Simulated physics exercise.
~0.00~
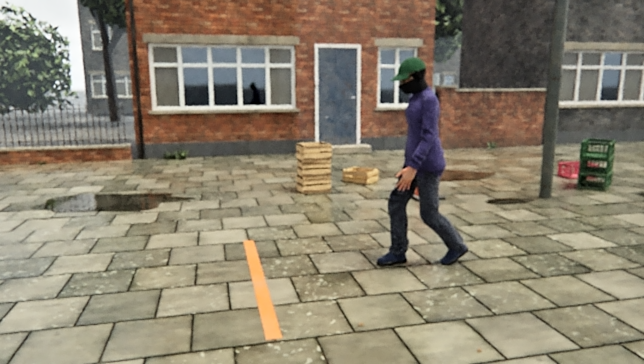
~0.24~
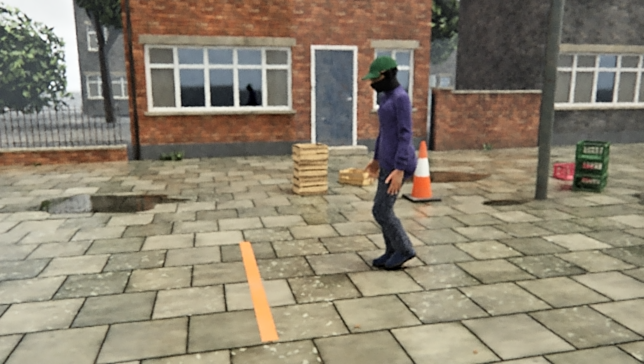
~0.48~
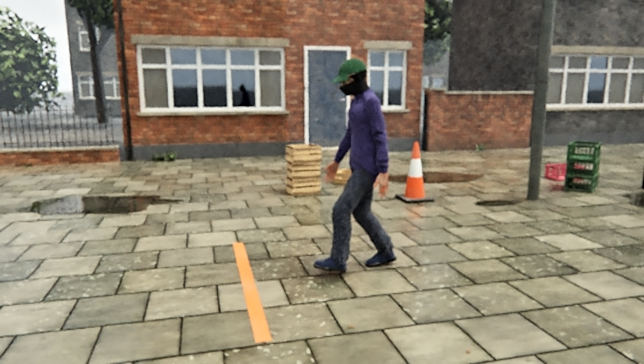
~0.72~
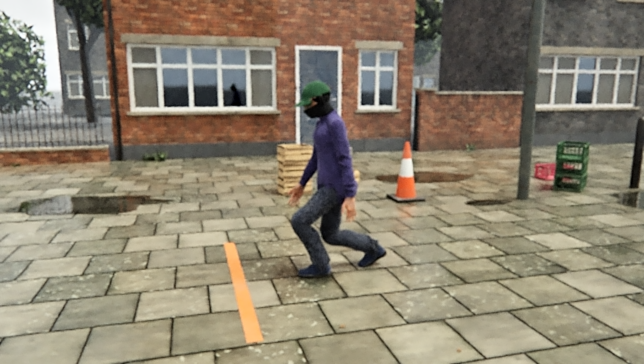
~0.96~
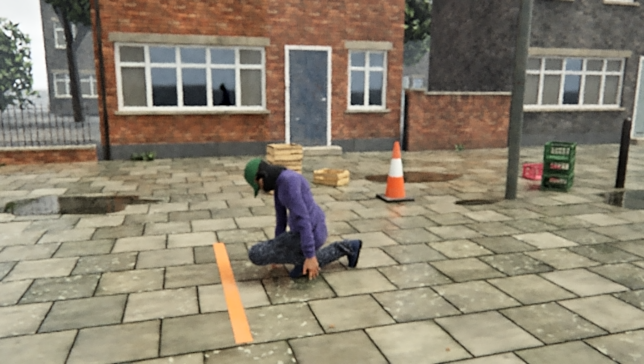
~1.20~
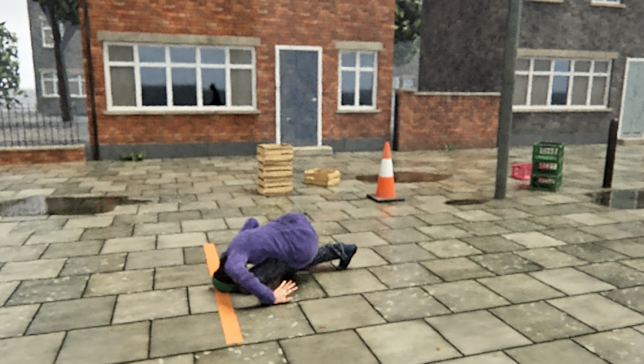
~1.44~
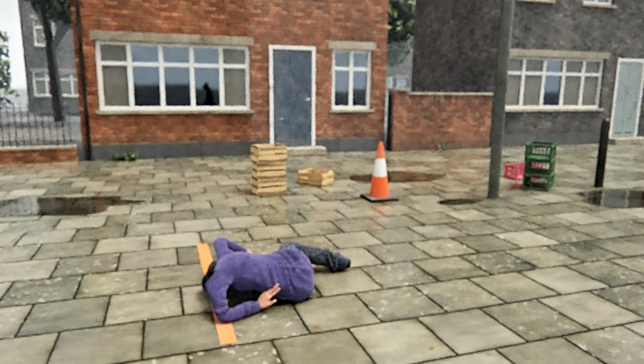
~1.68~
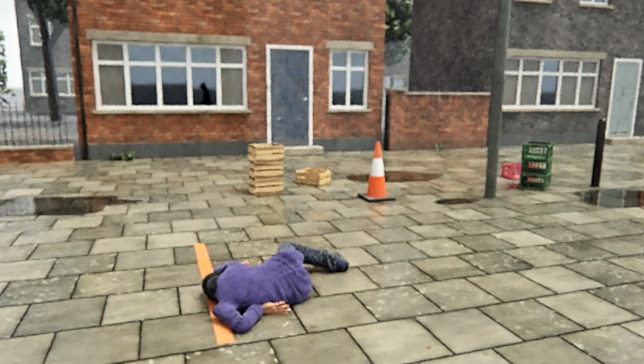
The footage shows a person in a green cap, dark face covering and purple top walking left across a paved yard towards an orange tape, then sinking to the knees, pitching forward onto the hands and ending slumped on the ground, head and arms at the tape, hips short of it.
